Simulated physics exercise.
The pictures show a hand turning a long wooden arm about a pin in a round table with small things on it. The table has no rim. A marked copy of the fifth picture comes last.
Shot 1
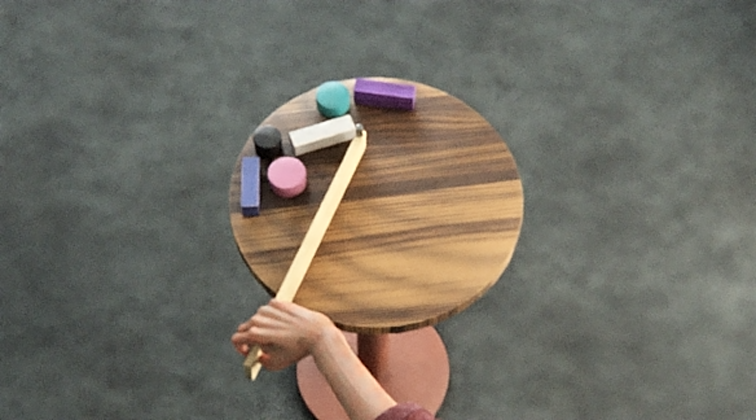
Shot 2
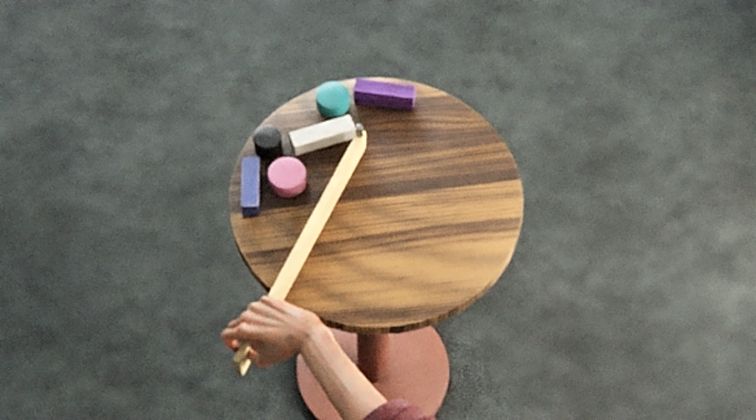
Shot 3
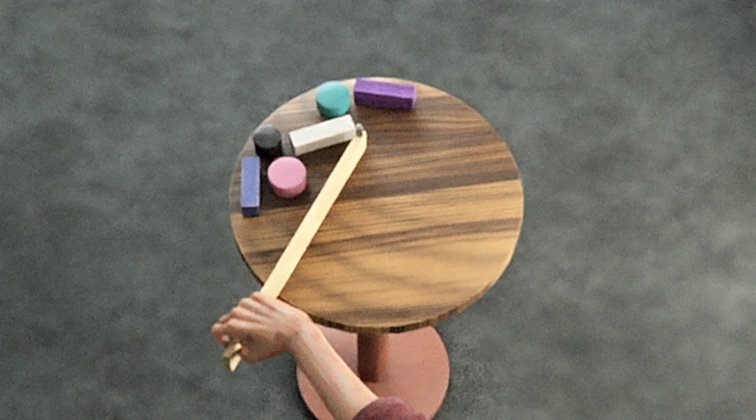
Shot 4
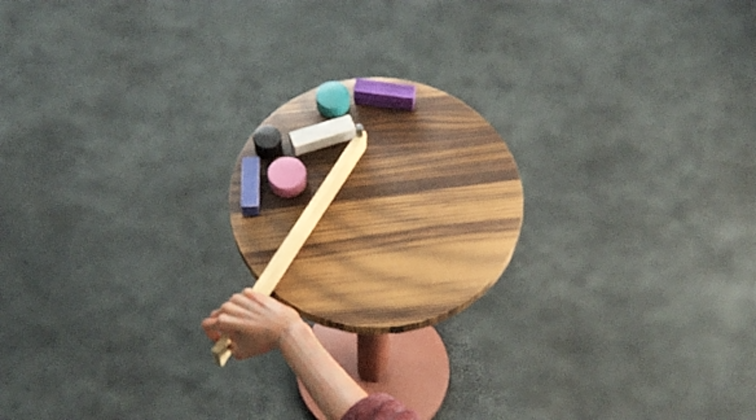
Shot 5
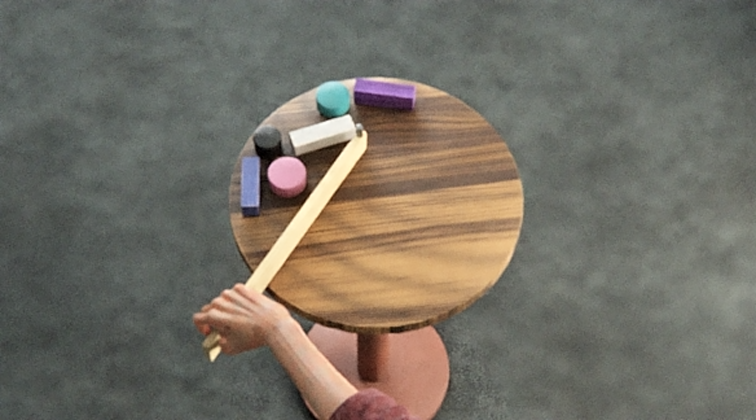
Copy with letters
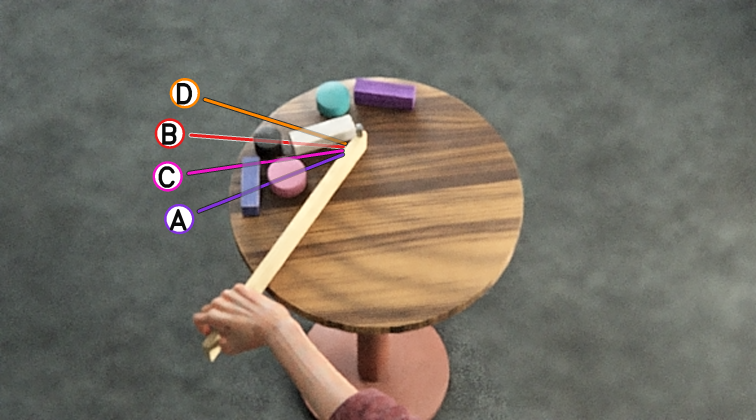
In the video, a hand grips the near end of a long wooden arm pinned to a round wooden table and swings it slightly to the left, while the small coloured blocks and round tins on the tabletop stay still.
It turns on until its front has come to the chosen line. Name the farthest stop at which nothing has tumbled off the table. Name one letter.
It can go as far as A.
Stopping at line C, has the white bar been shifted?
No.
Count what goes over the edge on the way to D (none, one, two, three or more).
By then, three or more.
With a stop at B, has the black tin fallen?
By then, yes.
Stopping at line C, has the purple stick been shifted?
By then, no.
On the marked copy, A at (272, 183); B at (267, 141); C at (266, 162); D at (274, 121).
With A. Early on, arm (294, 191); blue bar (251, 186); black tin (268, 143).
Further on, arm (282, 177); blue bar (247, 176); pink tin (279, 169).
At the end, arm (275, 168); blue bar (240, 164); black tin (265, 134); nothing has fallen.
As for the rest, B drops the blue bar and black tin; C drops the blue bar and black tin; D drops the blue bar, pink tin and black tin.
